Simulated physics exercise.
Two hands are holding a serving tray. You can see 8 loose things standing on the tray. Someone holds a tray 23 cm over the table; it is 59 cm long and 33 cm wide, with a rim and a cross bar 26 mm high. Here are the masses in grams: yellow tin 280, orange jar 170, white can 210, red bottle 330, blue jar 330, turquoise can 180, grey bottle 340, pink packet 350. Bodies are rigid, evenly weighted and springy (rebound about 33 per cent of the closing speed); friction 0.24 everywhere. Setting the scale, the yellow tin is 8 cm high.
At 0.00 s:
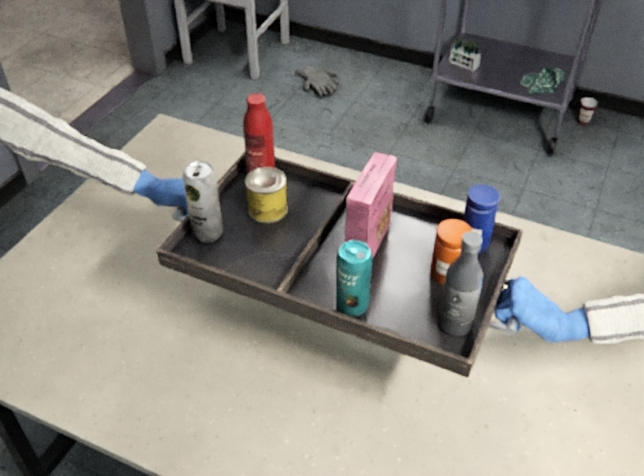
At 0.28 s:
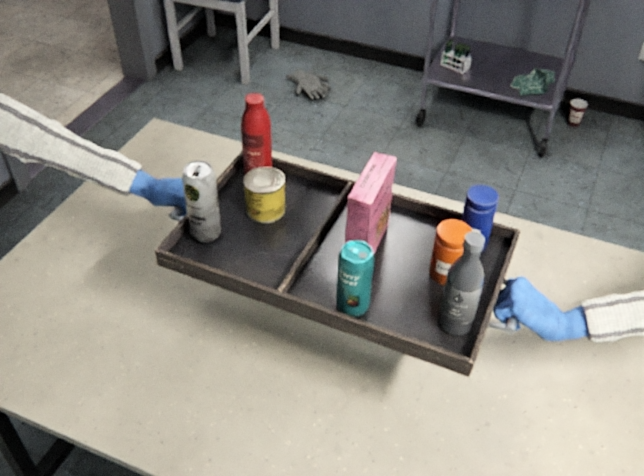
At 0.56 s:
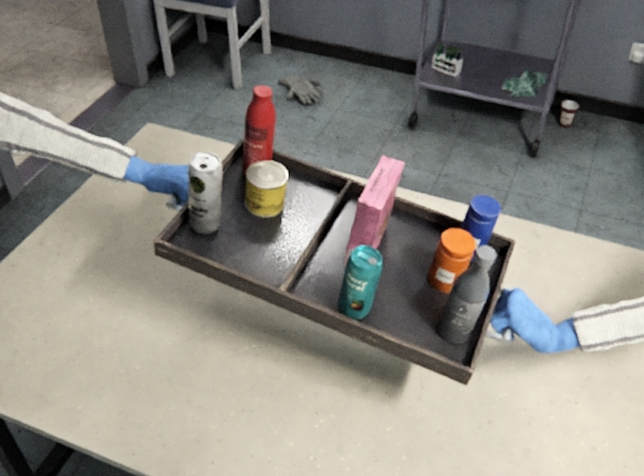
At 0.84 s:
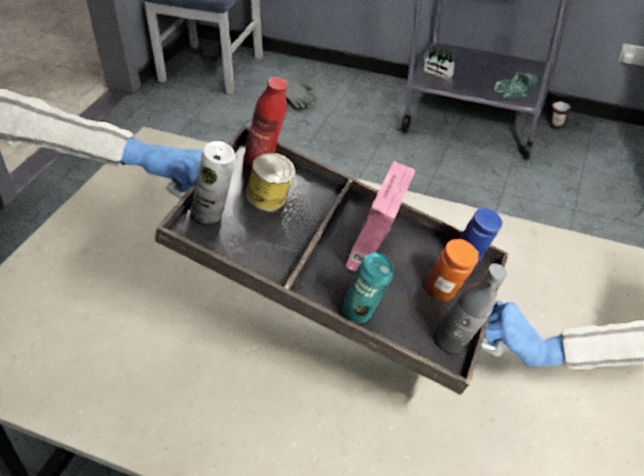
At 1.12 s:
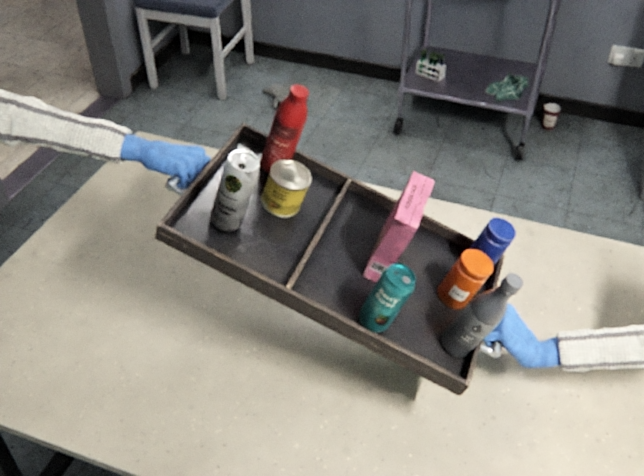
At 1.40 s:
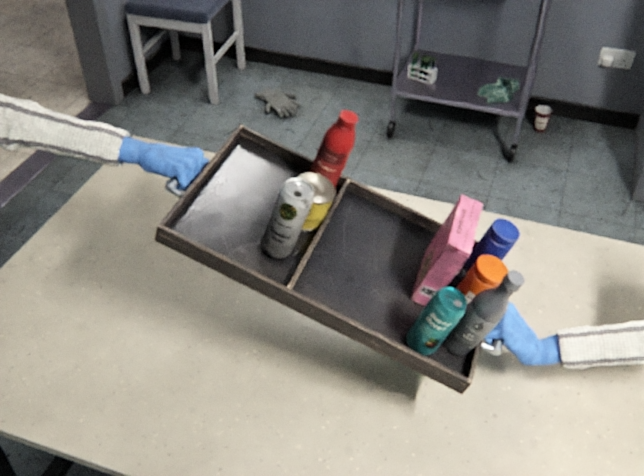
Two gloved hands tilt a tray down to the right, and the items slide right.
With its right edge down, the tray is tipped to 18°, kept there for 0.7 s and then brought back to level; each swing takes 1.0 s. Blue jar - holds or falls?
It does not go down.
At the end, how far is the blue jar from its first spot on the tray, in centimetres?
4 cm.
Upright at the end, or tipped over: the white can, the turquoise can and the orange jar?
Here's how it ends: The white can comes down, the turquoise can never goes down, and the orange jar comes down.
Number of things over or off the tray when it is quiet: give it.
It adds up to 5.
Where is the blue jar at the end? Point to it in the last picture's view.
In the end it sits at around (496, 214).
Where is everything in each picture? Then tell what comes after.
Tray level; blue jar (479, 220); yellow tin (267, 195), in the first picture.
Tray at 1°, right edge down; white can (202, 203); red bottle (257, 140), in the second picture.
Tray at 8°, right edge down; turquoise can (360, 285); grey bottle (469, 294), in the third picture.
Tray at 16°, right edge down; pink packet (380, 219); yellow tin (270, 182), in the fourth picture.
Tray at 18°, right edge down; red bottle (286, 130) slid 4 cm; orange jar (465, 280) slid 3 cm, in the fifth picture.
Tray at 18°, right edge down; blue jar (491, 250) slid 4 cm; red bottle (333, 155) slid 15 cm, in the sixth picture.
After 1.60 s, tray at 18°, right edge down; blue jar slid 4 cm near (493, 249); red bottle tipped 55° from how it sat; white can tipped 41° from how it sat.
After 1.90 s, tray at 18°, right edge down; blue jar slid 4 cm near (492, 247); white can on its side; red bottle on its side.
After 2.30 s, tray at 9°, right edge down; grey bottle now off the tray; blue jar slid 4 cm near (496, 232); white can on its side.
After 2.70 s, tray level; blue jar slid 4 cm near (496, 215); white can on its side; red bottle on its side.
At rest (4.3 s), off the tray and tipped over, grey bottle; tipped over on the tray, orange jar, white can, red bottle and pink packet; not toppled but over 5 cm from the start, yellow tin and turquoise can; blue jar in place, give or take 5 cm. Seen from the same camera at the end, blue jar near (495, 214).
